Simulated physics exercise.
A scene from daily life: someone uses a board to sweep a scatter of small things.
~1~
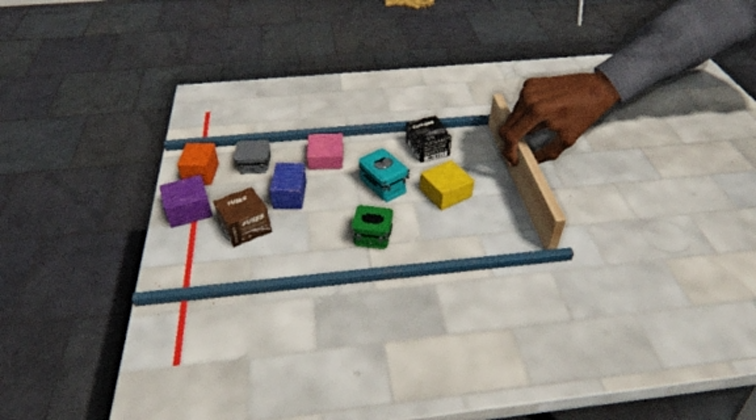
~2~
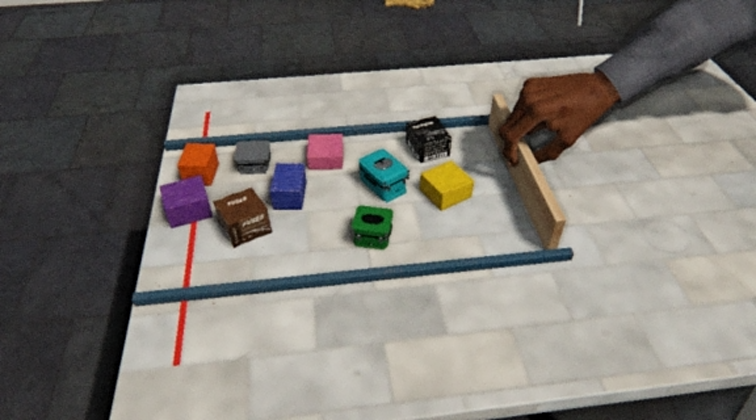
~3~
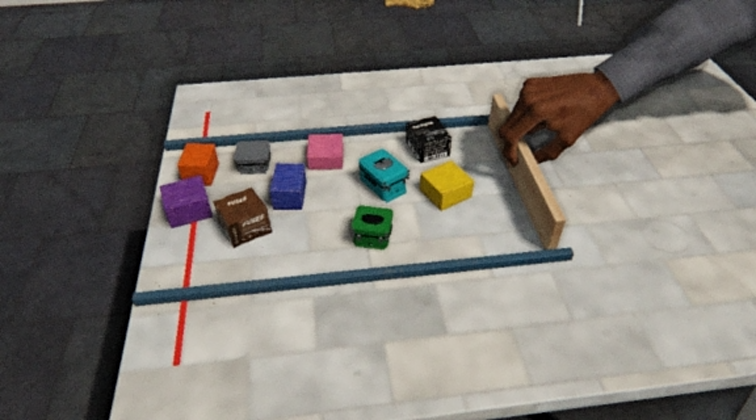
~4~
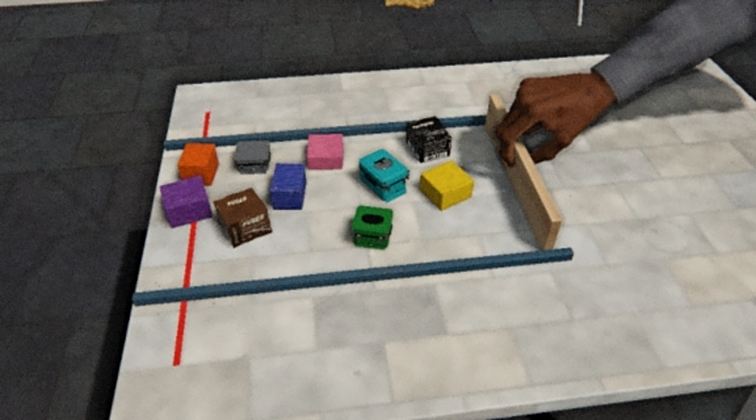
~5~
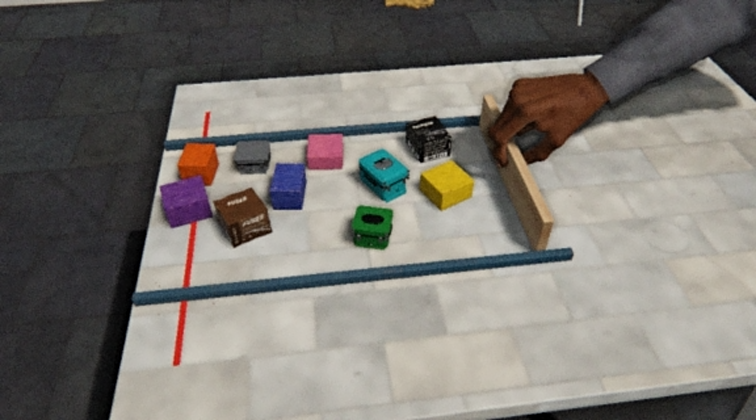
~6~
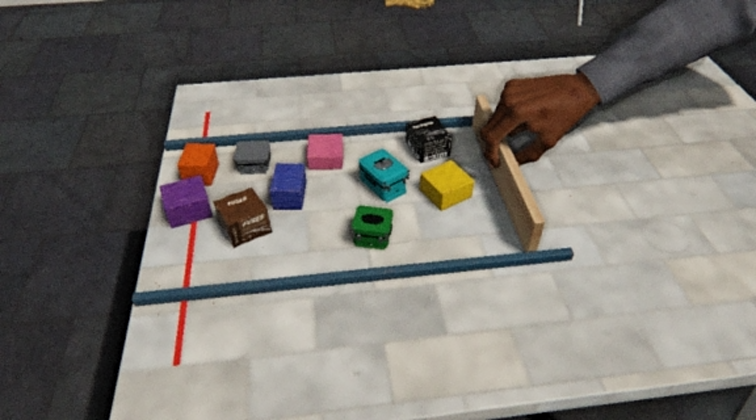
On a pale tiled tabletop, a hand holds a wooden board upright between two blue rods and slides it slightly left toward scattered colourful blocks and small boxes, which stay still near and beyond a red line.
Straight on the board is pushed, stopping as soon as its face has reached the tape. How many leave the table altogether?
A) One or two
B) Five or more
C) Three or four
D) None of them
B, five or more.
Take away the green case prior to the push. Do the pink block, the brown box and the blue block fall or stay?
Pink block - gone, brown box - safe, blue block - gone.
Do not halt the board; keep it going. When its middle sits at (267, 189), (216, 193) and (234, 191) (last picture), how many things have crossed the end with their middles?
The numbers are 2, 4 and 4.
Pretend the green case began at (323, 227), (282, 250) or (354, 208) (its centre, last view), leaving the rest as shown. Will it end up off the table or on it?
In order, it holds its place; holds its place; holds its place.
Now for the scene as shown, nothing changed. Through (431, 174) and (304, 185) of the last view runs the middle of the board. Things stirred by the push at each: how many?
Moved so far: 3, then 10.
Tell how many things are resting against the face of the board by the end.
The number is 3.
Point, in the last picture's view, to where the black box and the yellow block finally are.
I'd say approximately (181, 158) and then (173, 205).
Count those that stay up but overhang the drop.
I make it 0.
Soon after, none off yet; purple block at rest near (186, 201); orange block at rest near (199, 164); brown box at rest near (243, 217).
By the end, the number that fall off is five or more; fallen, turquoise case, pink block, blue block, grey case, brown box, orange block and purple block.
